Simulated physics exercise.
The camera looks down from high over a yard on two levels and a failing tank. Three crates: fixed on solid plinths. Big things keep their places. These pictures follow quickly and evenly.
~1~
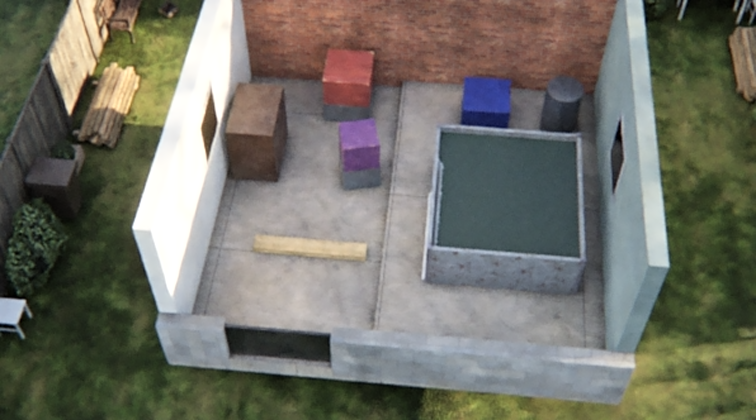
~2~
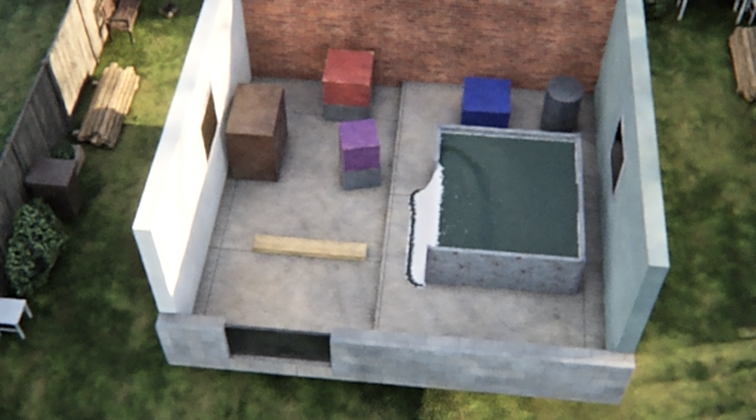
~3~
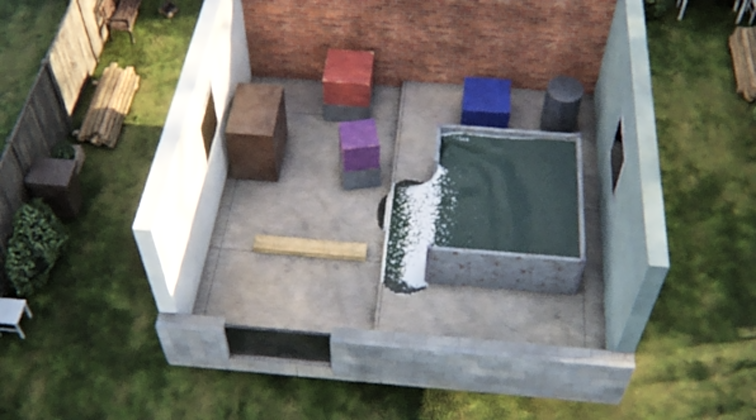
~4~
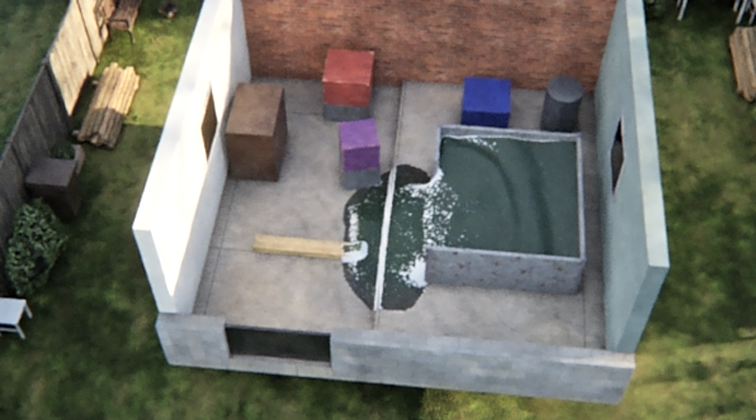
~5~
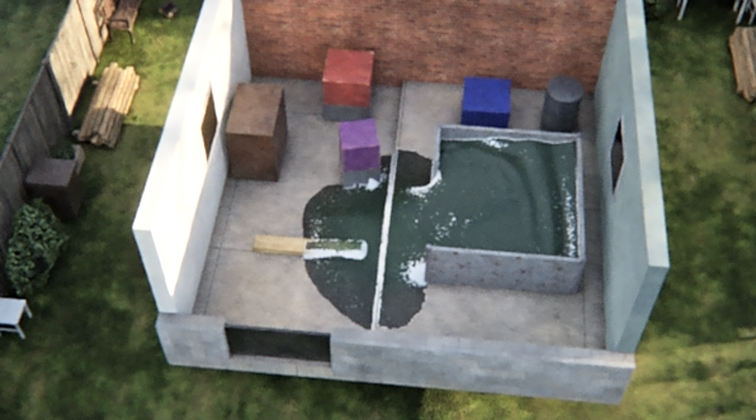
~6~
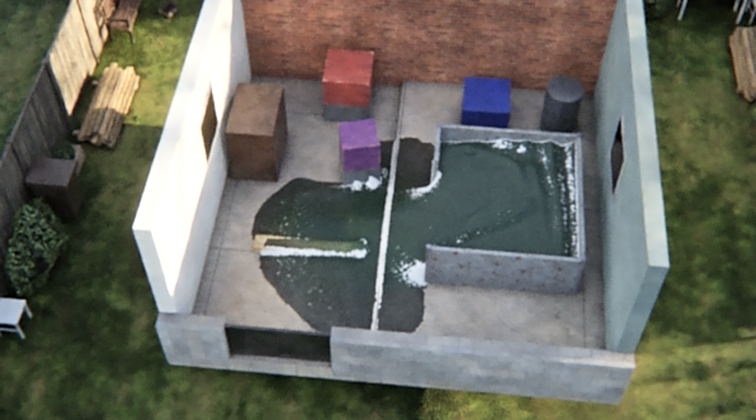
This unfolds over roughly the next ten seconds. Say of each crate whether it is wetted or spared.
I expect the red crate to never get touched, I expect the blue crate to get touched, I expect the purple crate to never get touched.
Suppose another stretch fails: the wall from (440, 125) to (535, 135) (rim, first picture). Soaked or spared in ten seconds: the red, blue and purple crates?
I'd say the red crate is overrun, while the blue crate is overrun and the purple crate stays clear.
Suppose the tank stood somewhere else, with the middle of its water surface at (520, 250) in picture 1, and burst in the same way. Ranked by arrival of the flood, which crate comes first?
Answer: The purple-painted one.
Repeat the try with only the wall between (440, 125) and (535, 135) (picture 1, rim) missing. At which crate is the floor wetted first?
Answer: The one in blue.
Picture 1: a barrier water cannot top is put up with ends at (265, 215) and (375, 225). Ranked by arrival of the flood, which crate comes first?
It's the purple crate.
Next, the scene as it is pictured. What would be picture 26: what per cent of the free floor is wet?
That should be about 60 %.
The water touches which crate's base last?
Looks like the blue crate to me.
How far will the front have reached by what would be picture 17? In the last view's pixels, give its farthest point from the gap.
My pick would be pixel (251, 79).
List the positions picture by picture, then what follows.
Still water in the water tank at (507, 192), in the first picture.
Water pours out at (433, 223) and has run to (414, 281), in the second picture.
Water pours out at (433, 226) and has run to (401, 290), in the third picture.
The front is at (364, 190), out from the gap at (433, 227), in the fourth picture.
Water pours out at (433, 227) and has run to (313, 204), in the fifth picture.
Water pours out at (433, 227) and has run to (262, 217), in the sixth picture.
A moment on, water covers 50 % of the floor; the red crate water round its plinth, the blue crate not reached, the purple crate water round its plinth.
Next, water covers 55 % of the floor; the red crate water round its plinth, the blue crate not reached, the purple crate water round its plinth.
Then, water covers 60 % of the floor; the red crate water round its plinth, the blue crate not reached, the purple crate water round its plinth.
Later, water covers 85 % of the floor; the red crate water round its plinth, the blue crate water round its plinth, the purple crate water round its plinth.
In the end, water covers 100 % of the floor; the red crate stayed above the water, the blue crate was topped, the purple crate stayed above the water.
